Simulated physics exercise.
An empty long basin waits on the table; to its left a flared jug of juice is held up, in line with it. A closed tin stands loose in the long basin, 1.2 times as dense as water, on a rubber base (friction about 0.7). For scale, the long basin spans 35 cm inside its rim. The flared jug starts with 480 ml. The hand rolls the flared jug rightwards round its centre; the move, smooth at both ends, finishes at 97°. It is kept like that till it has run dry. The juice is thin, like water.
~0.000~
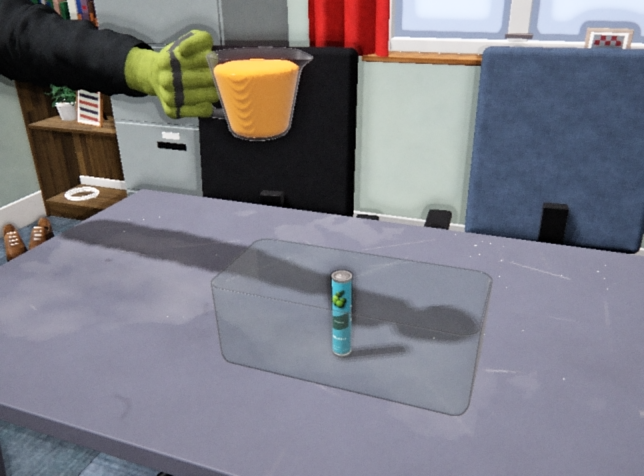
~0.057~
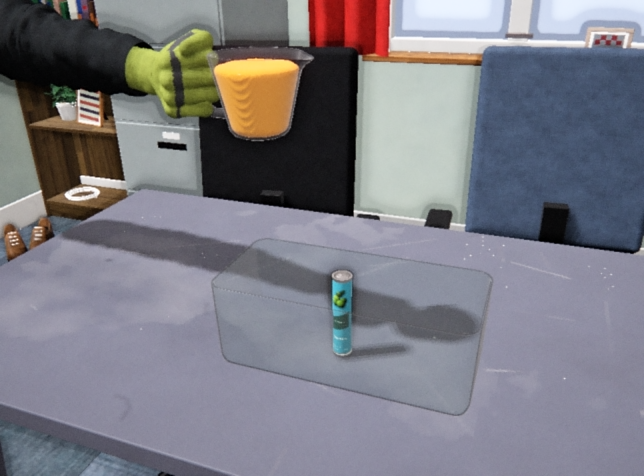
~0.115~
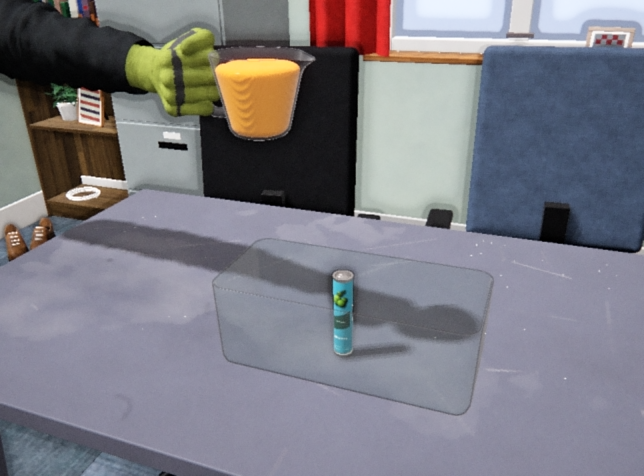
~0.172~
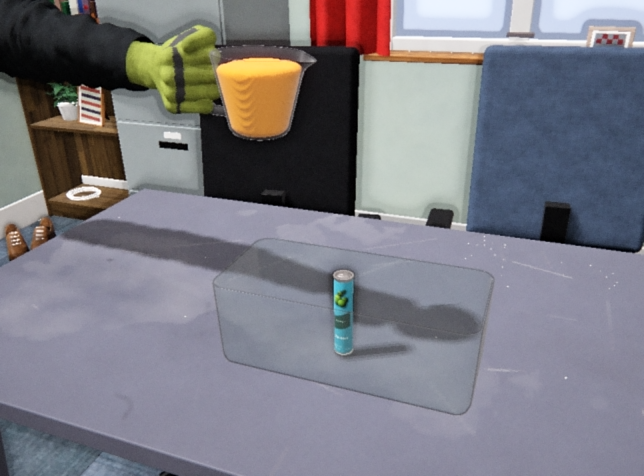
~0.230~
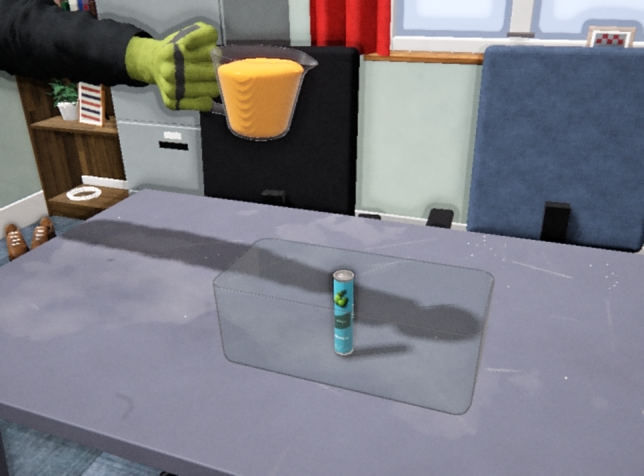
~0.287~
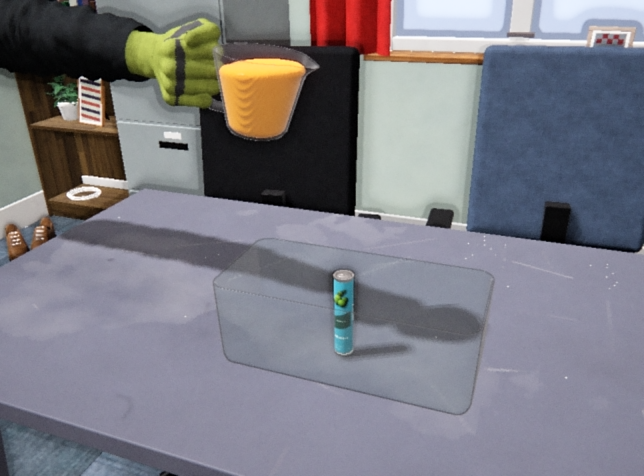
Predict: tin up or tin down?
The tin stays up.
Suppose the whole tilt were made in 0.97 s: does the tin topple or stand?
Then it stays up.
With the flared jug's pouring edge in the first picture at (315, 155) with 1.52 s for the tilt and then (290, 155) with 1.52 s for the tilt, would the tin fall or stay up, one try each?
First it remains upright; then it goes over.
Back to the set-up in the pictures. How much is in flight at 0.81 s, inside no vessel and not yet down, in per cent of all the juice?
About 22 per cent.
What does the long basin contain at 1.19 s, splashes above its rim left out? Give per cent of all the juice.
Near 56 in a hundred.
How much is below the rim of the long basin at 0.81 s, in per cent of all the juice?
Some 5 per cent.
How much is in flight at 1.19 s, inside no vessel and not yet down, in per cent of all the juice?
Near 26 in a hundred.
Then, 0.81 s in, the tilt is 53° and 73 per cent is still to pour; the tin stands where it began.
Then, 1.19 s in, the tilt is 86° and 18 per cent is still to pour; the tin stands where it began.
Then, 1.59 s in, the tilt is 97° and 0 per cent is still to pour; the tin stands where it began.
Then, 2.02 s in, the tilt is 97° and 0 per cent is still to pour; the tin stands where it began.
Finally, the tin stands where it began.
